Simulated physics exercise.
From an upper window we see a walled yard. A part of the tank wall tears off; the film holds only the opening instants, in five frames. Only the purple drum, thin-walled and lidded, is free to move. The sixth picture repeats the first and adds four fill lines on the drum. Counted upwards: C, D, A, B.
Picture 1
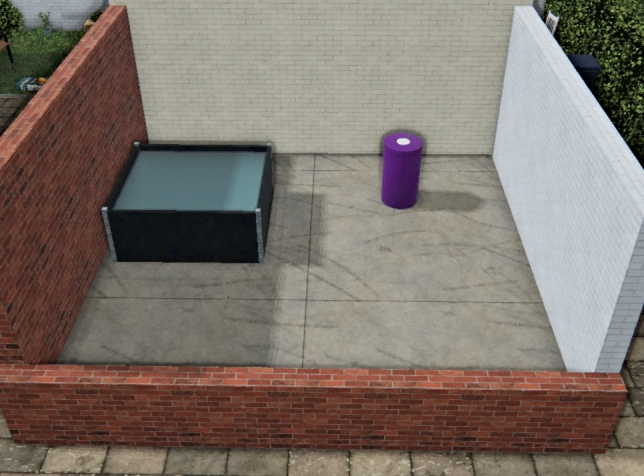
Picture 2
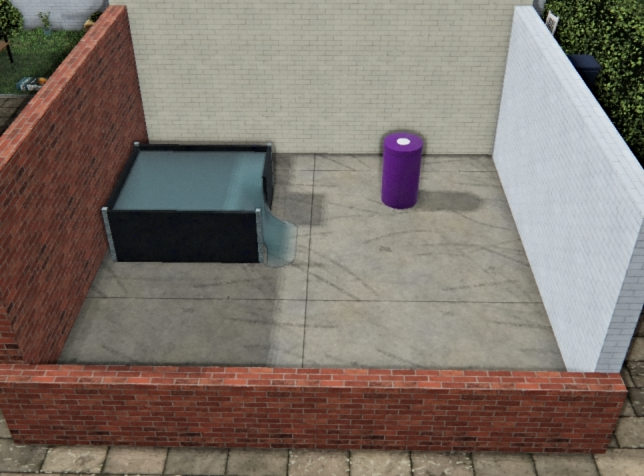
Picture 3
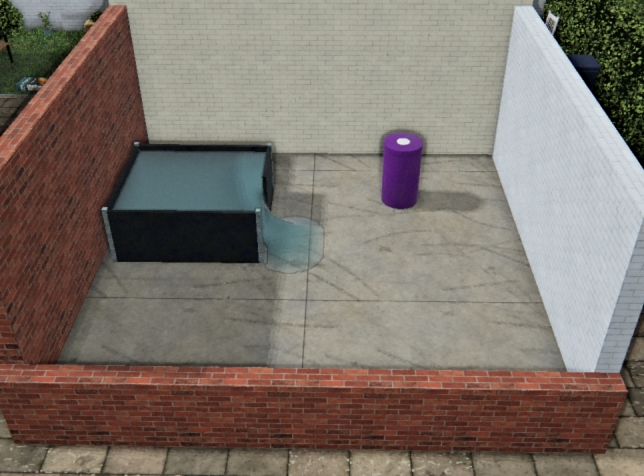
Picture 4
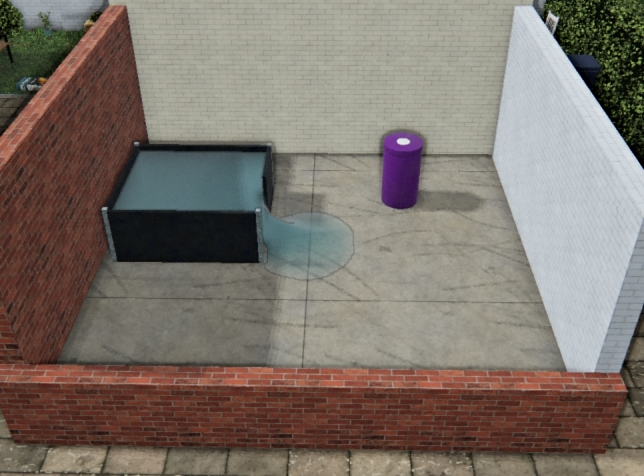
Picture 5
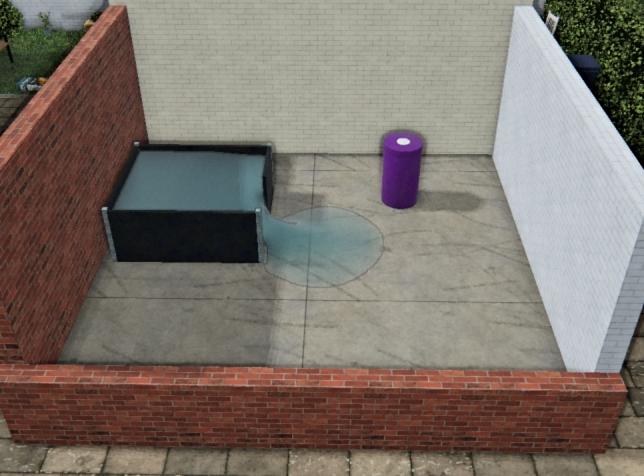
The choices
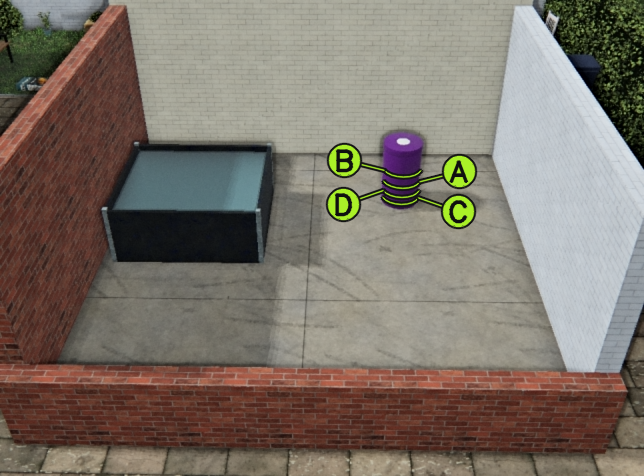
Water fills a dark, open-topped tank beside the red brick wall on the left of a walled yard, then begins pouring out through the tank's right side. It spreads rightward across the paving in a widening rounded puddle, while the purple drum near the back wall stays still.
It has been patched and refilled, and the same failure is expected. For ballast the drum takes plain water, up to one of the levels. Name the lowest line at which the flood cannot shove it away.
Go for D.
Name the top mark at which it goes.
That would be C.
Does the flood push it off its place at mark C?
Yes, that goes wrong.
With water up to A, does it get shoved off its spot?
No.
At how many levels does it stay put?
Three of the four.
On the marked copy, A at (402, 188); B at (403, 177); C at (401, 204); D at (401, 197); from the bottom up C, D, A, B.
With A, it does not move.
With B, it does not move.
With C, it is pushed about its own width away.
With D, it does not move.
